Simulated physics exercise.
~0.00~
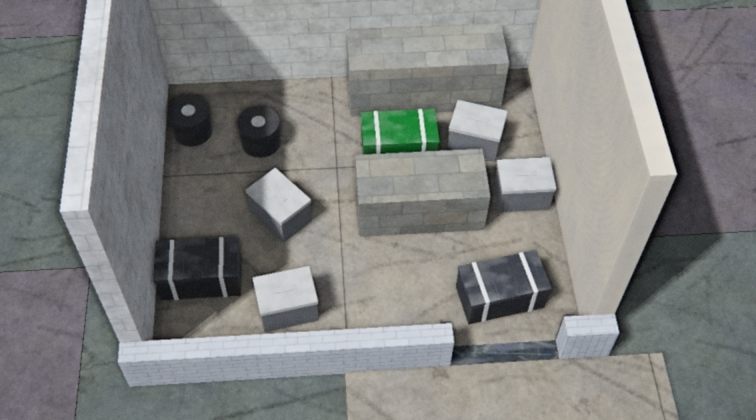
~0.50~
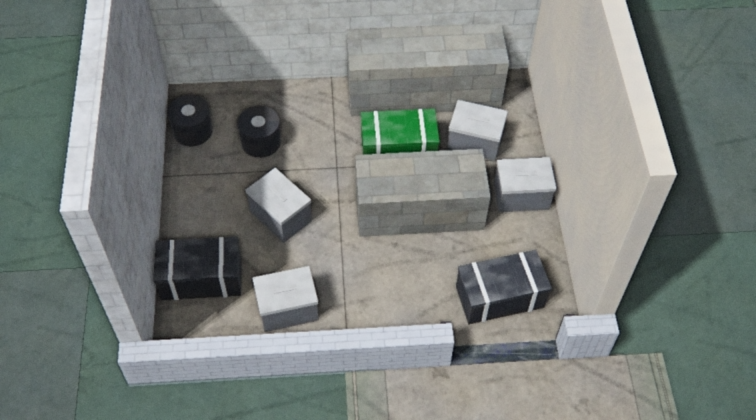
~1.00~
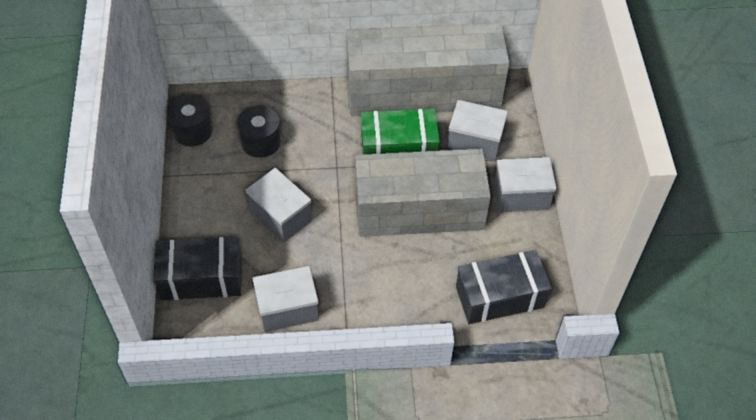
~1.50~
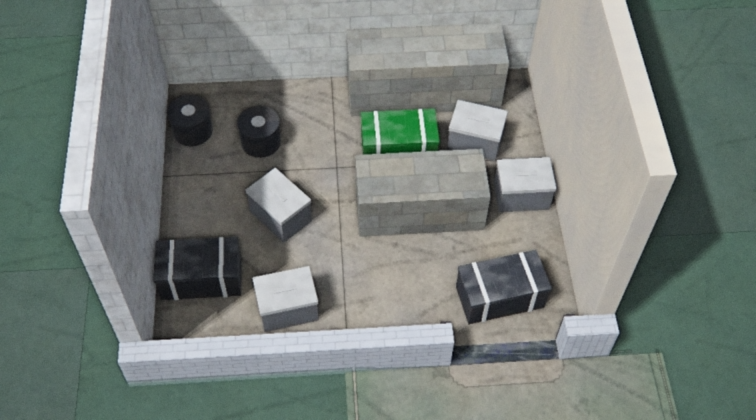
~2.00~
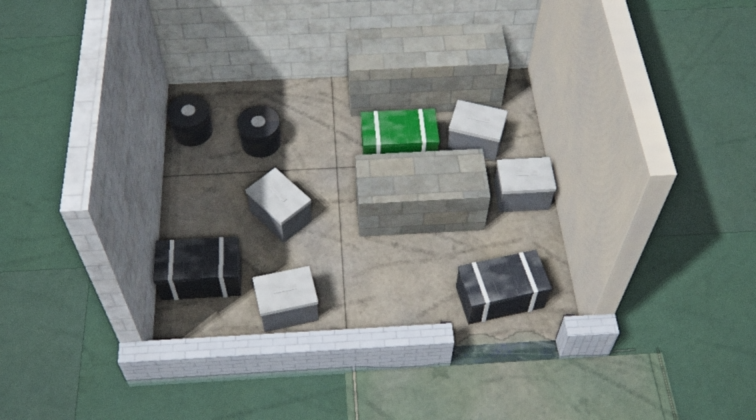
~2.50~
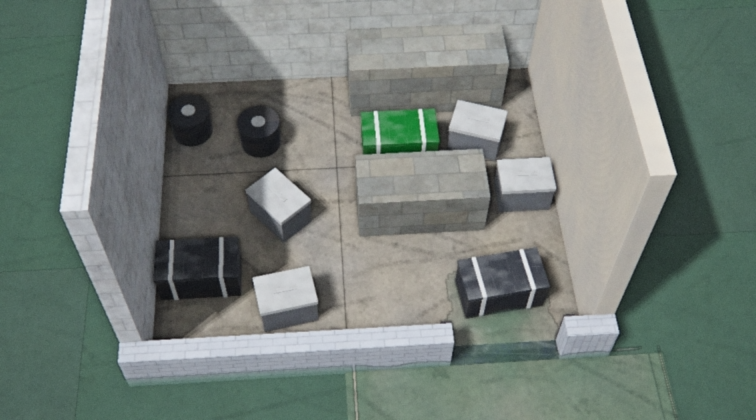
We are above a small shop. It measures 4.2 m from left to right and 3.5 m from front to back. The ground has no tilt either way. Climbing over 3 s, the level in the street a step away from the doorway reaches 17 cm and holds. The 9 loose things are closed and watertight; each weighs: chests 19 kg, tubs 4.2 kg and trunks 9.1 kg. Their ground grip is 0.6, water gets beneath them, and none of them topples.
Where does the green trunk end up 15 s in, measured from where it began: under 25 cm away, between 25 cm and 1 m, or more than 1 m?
I reckon it goes over a metre.
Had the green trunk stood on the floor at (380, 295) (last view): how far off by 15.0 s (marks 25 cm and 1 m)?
I'd say it sits almost still.
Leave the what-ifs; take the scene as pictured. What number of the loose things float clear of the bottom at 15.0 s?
The count is 9.
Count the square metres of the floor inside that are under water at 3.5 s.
I'd put it close to 2.5 m2.
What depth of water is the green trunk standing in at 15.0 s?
About 11 cm.
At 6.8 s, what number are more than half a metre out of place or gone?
I get 2.
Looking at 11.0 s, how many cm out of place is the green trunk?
Displacement near 150 cm.
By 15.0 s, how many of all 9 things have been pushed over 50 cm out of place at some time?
The number is 7.
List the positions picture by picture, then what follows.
In the first frame, the green trunk at (400, 127) rests on the ground; 0.0 m2 under water; 0 of 9 have shifted.
In the second frame, the green trunk at (400, 127), on the bottom; water covers 0.0 m2; 0 of 9 have shifted.
In the third frame, the green trunk at (400, 127) rests on the ground; 0.0 m2 under water; 0 of 9 have shifted.
In the fourth frame, the green trunk at (400, 127), on the bottom; water covers 0.0 m2; 0 of 9 have shifted.
In the fifth frame, the green trunk at (400, 127) rests on the ground; water covers 0.0 m2; 0 of 9 have shifted.
In the sixth frame, the green trunk at (400, 127), on the bottom; 0.3 m2 under water; 0 of 9 have shifted.
After 3.5 s the green trunk is near (400, 127), 0.0 m from its start, aground; 0 afloat.
After 6.8 s the green trunk is near (398, 126), 0.0 m from its start, aground; 2 afloat.
After 11.0 s the green trunk is near (253, 118), 1.6 m from its start, afloat; 6 afloat.
After 15.0 s the green trunk is near (237, 132), 1.7 m from its start, afloat; 9 afloat.
